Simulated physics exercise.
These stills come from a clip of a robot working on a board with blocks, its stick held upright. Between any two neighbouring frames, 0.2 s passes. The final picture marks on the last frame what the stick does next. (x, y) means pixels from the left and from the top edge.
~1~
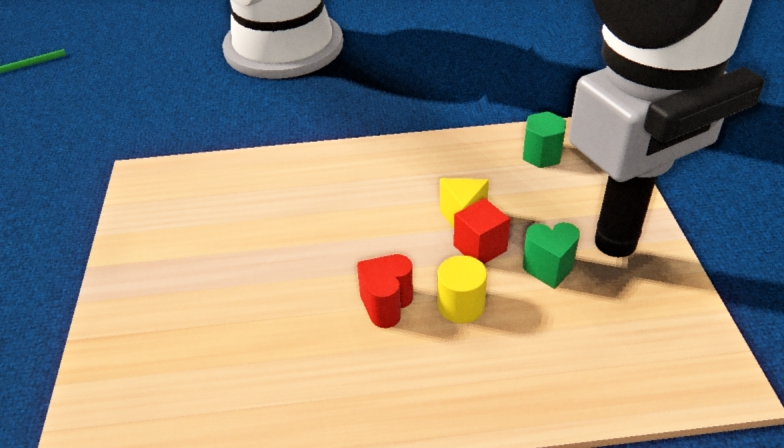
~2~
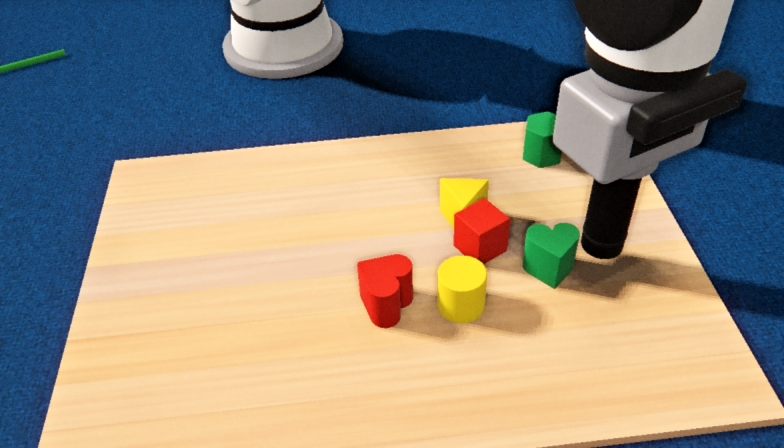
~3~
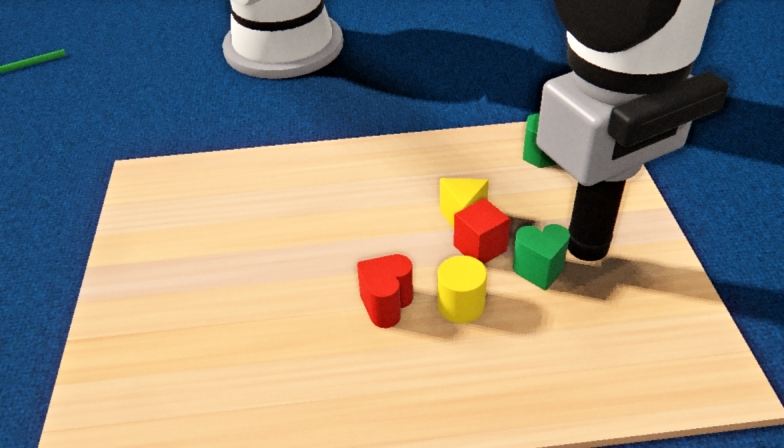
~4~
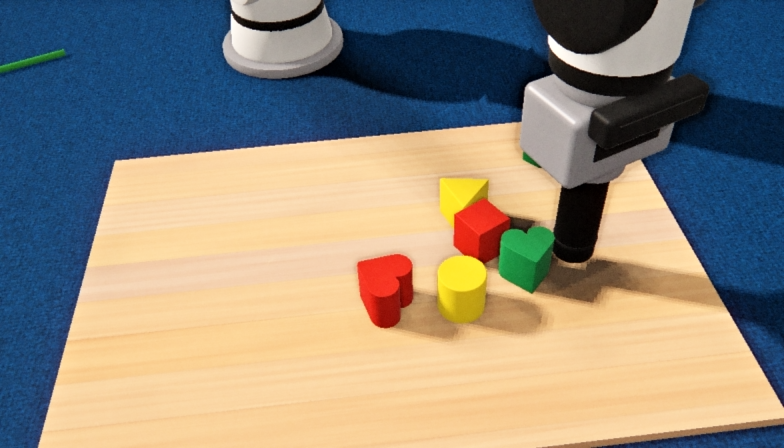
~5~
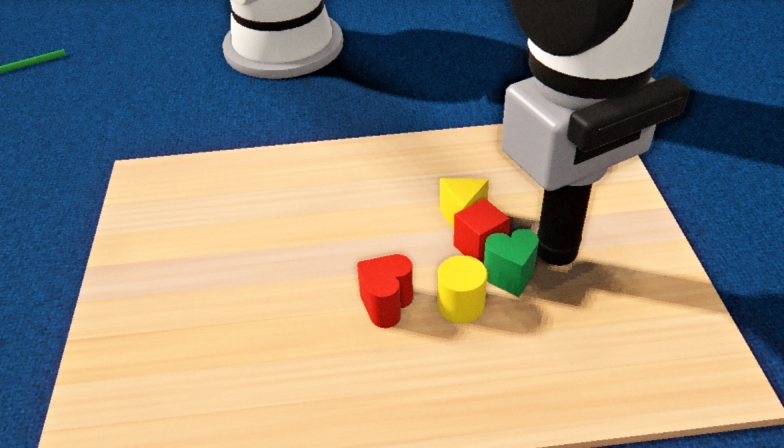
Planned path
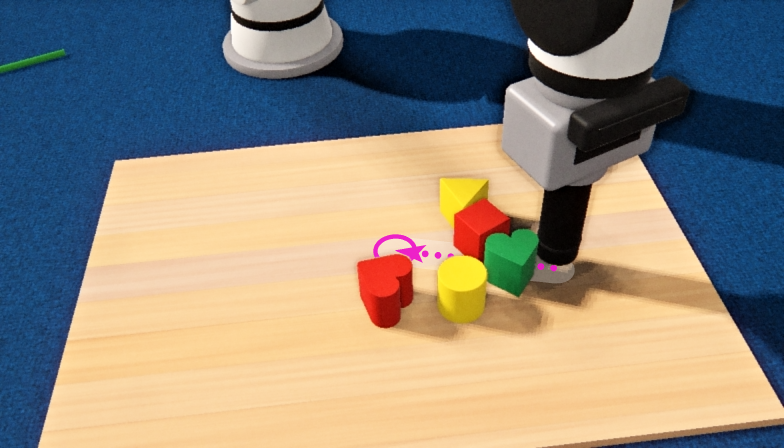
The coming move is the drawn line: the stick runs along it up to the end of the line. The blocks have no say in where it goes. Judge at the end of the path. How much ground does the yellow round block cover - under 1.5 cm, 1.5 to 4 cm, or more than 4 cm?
It moves a fair bit, 1.5 to 4 cm.
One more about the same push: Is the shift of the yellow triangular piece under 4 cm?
Yes.
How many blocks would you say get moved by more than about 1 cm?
Of all the blocks, three or more travel more than a centimetre.
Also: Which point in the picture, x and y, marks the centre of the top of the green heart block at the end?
The top centre is at (426, 251).
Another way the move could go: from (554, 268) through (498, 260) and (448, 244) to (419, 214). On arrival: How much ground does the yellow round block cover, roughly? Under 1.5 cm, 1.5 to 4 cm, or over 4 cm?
The answer will be the middling band, 1.5 to 4 cm.
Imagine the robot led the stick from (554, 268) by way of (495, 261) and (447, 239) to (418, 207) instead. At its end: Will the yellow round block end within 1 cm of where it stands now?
My answer is no.
Drawn move, from (554, 268) to (395, 250).
What follows on the original path. One third of the way, stick (500, 246); yellow round block (450, 282); yellow triangular piece (460, 185), turned 20° clockwise; red four-sided block (467, 211); green heart block (467, 249), turned 40° anticlockwise.
Two thirds of the way, stick (446, 240); yellow round block (448, 287); yellow triangular piece (447, 174), turned 50° clockwise; red four-sided block (433, 197), turned 30° clockwise; green heart block (431, 250), turned 95° anticlockwise.
At the end, stick (394, 235); yellow round block (448, 287); yellow triangular piece (447, 172), turned 60° clockwise; red four-sided block (428, 194), turned 45° clockwise; green heart block (426, 251), turned 110° anticlockwise.
